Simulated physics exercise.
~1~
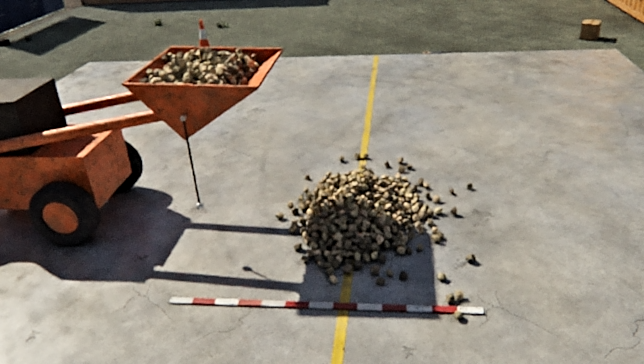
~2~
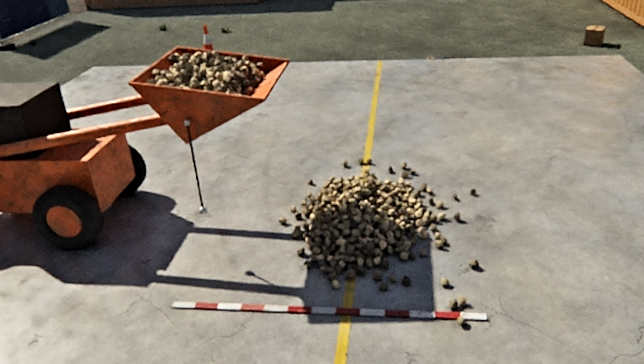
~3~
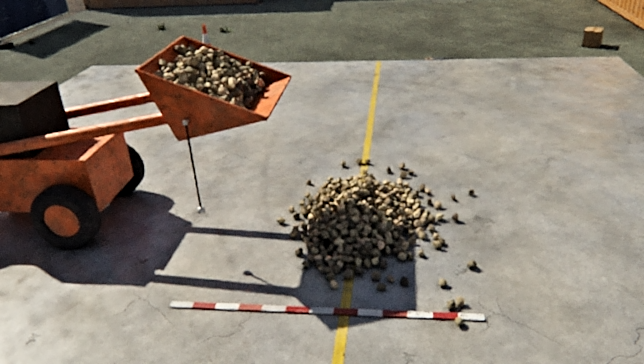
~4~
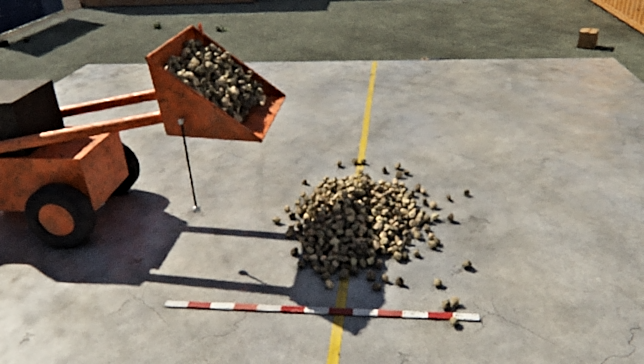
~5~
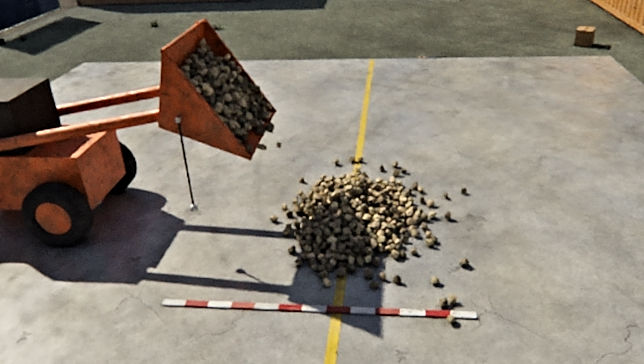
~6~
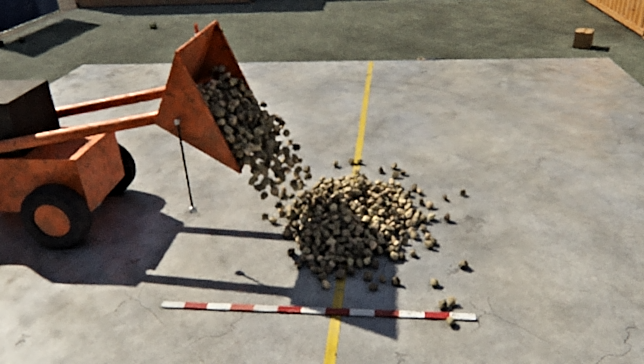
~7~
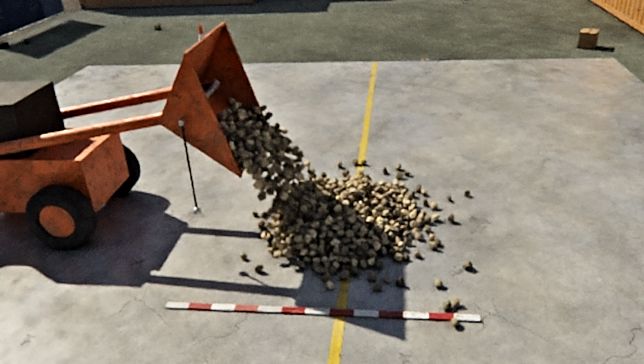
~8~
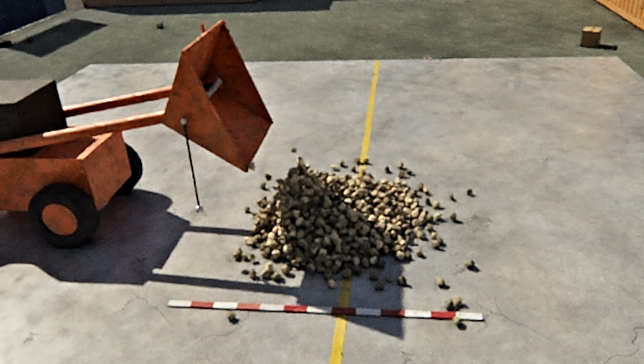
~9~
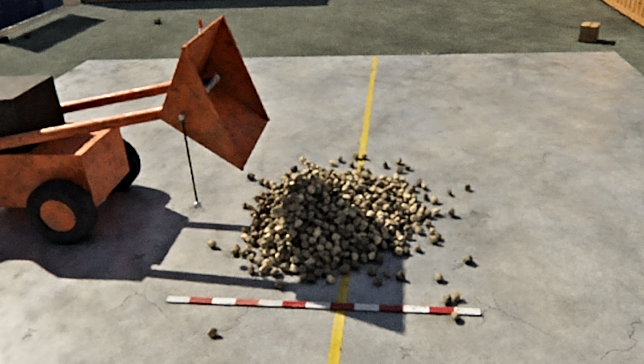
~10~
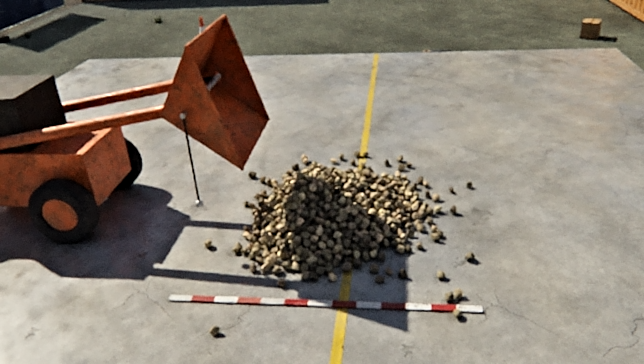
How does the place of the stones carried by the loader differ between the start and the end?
At the start they sit up in the raised orange bucket, to the left of the heap. At the end they lie lower down on the concrete, mostly piled against the left side of that heap.
